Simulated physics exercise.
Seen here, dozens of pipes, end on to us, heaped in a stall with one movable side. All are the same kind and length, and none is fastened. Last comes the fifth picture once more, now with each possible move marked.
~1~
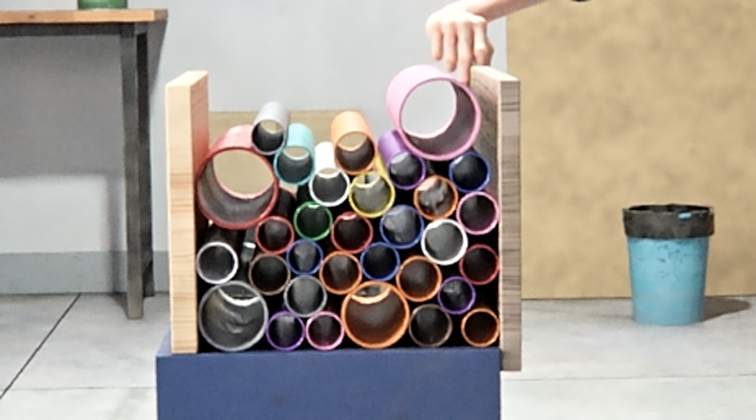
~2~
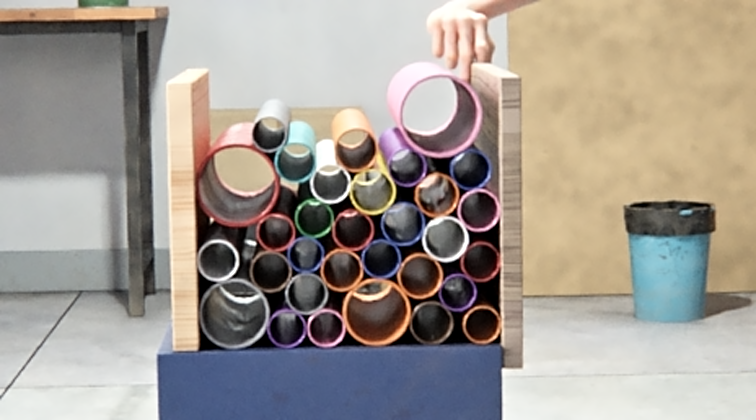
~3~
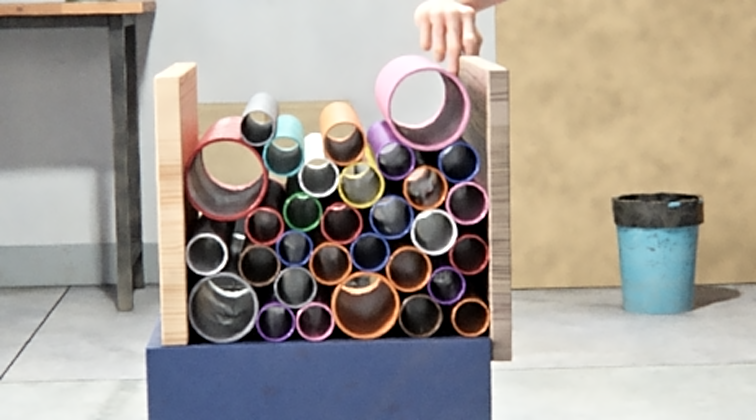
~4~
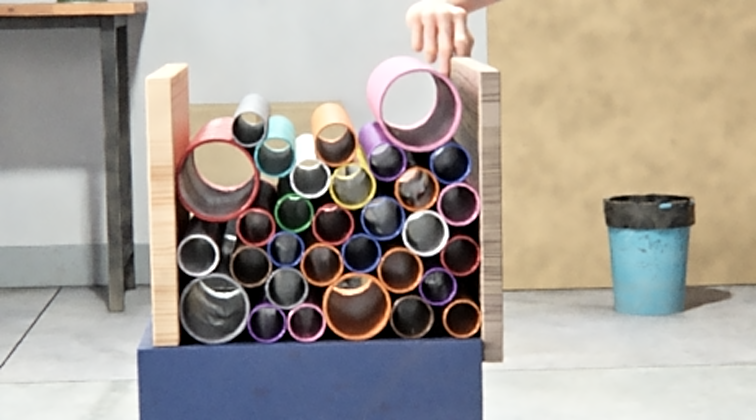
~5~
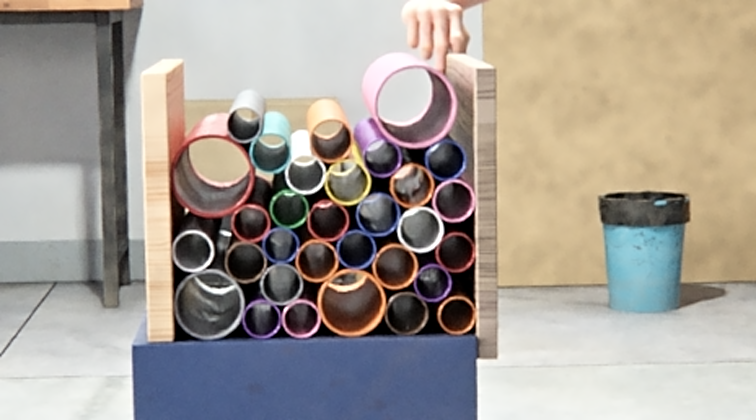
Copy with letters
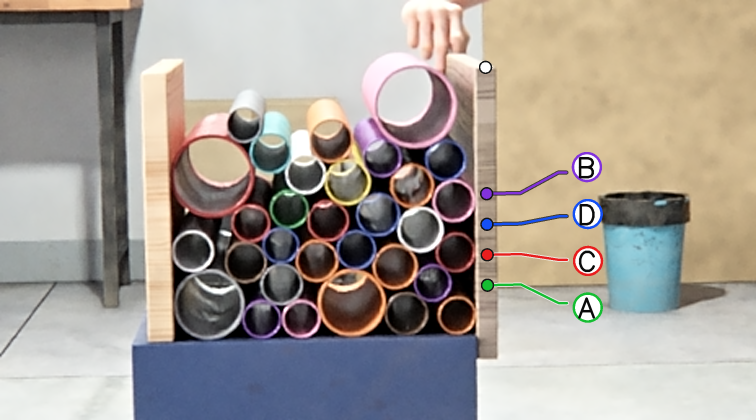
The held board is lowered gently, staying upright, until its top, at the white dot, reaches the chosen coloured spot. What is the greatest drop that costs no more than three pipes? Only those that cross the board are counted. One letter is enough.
Lower it to D and no more.
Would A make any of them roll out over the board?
At A: Yes.
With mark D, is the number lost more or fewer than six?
It loses fewer than six.
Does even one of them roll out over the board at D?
Yes, at D.
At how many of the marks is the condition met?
The number is two.
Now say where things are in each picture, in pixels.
In the first frame, a grey pipe (233, 316); an orange pipe (481, 327); an orange pipe (341, 273).
In the second frame, an orange pipe (342, 270); a red pipe (353, 230).
In the third frame, a red pipe (225, 179); a blue pipe (459, 162).
In the fourth frame, a grey pipe (249, 129); side board (473, 196).
In the fifth frame, a grey pipe (209, 305); an orange pipe (457, 315); an orange pipe (317, 261).
On the copy, A at (488, 285); B at (487, 194); C at (488, 255); D at (487, 224); the white dot at (486, 68).
On D. First, top of the board (475, 137).
Then, top of the board (476, 219).
Finally, top of the board (476, 224), two out over the board.
By contrast, A more than three out over the board; B none out over the board; C more than three out over the board.
